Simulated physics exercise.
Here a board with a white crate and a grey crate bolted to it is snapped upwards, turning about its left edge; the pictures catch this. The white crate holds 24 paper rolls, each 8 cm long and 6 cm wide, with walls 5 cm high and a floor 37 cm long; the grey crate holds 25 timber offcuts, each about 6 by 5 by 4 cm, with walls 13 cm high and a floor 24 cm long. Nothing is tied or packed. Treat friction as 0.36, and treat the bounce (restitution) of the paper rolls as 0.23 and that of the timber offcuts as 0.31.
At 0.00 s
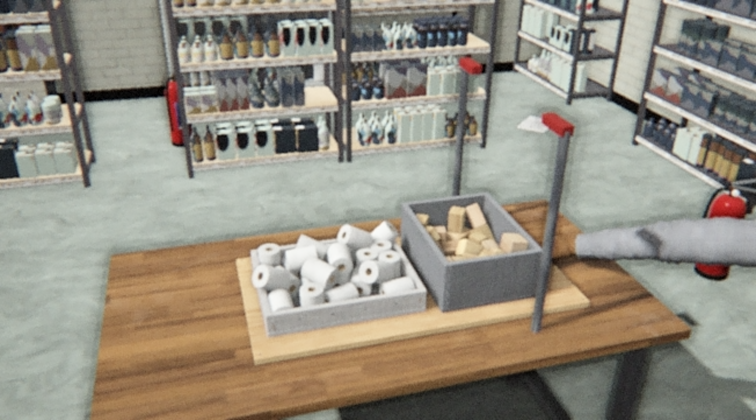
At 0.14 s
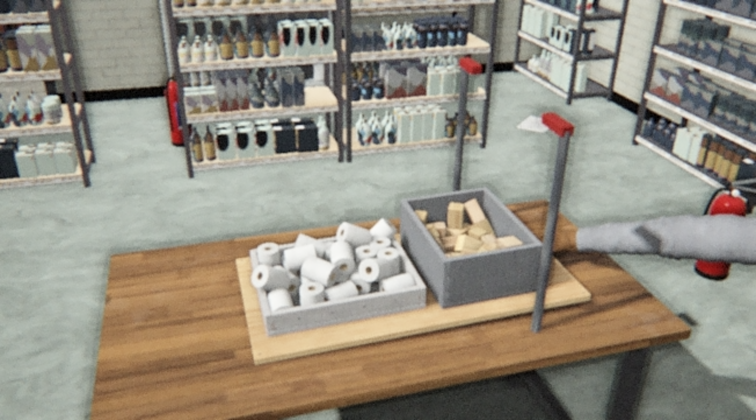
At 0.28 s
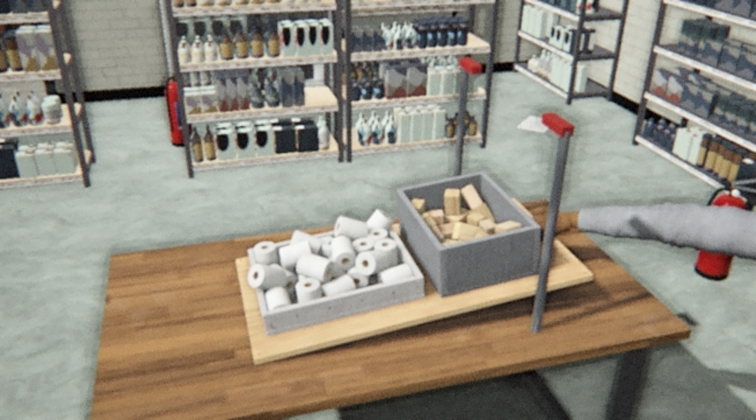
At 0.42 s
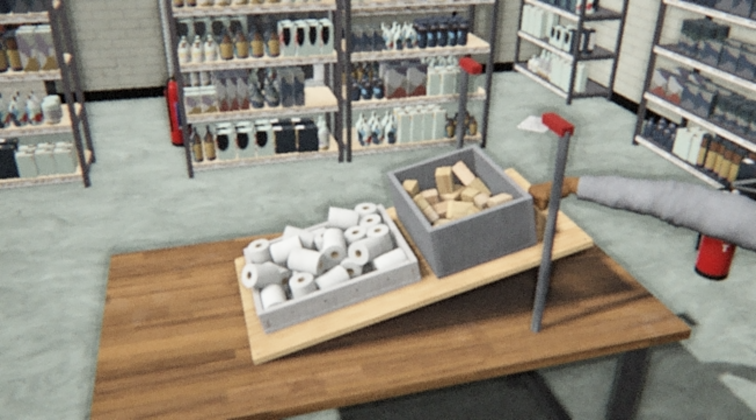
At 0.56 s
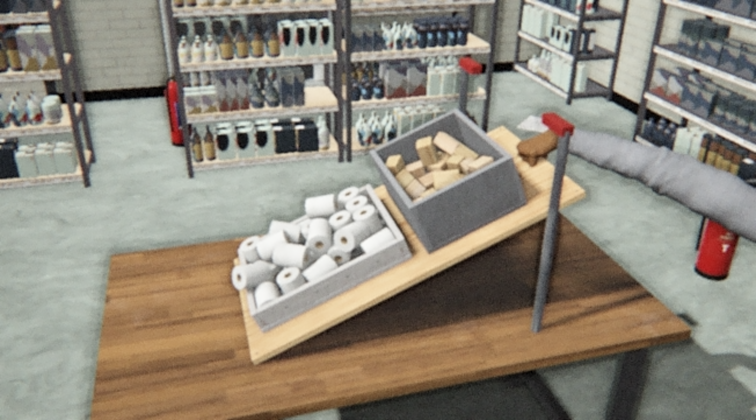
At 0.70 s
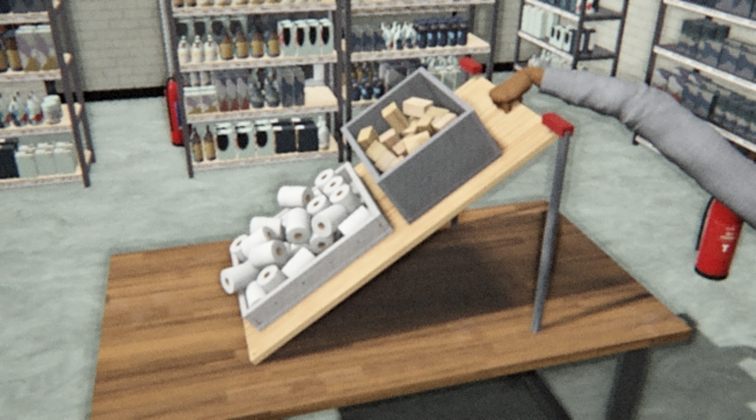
Wooden board carrying a white crate of paper rolls and a grey crate of timber offcuts tilting steeply as a gloved hand raises its right end.
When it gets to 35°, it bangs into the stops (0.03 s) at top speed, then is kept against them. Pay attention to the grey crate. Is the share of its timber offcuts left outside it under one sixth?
Yes, it is under a sixth.
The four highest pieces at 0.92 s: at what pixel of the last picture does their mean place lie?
(411, 127).
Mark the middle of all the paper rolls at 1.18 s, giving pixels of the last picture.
I'd put it close to (271, 259).
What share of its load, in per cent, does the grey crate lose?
Roughly 0 percent.
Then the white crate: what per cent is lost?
I'd put the white crate at some 30 per cent.
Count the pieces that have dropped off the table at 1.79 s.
Count: Roughly 2.
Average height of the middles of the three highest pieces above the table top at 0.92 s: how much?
About 46 cm up.
After 0.78 s, tilt 35°; the white crate has all 24 and the grey crate has all 25.
After 0.92 s, tilt 35°; the white crate is down by 2 of 24 and the grey crate has all 25.
After 1.18 s, tilt 35°; the white crate is down by 6 of 24 and the grey crate has all 25.
When it is over (at 1.79 s), the white crate is down by 7 of 24 and the grey crate has all 25. Asked share, 0 of 25, 0 per cent.
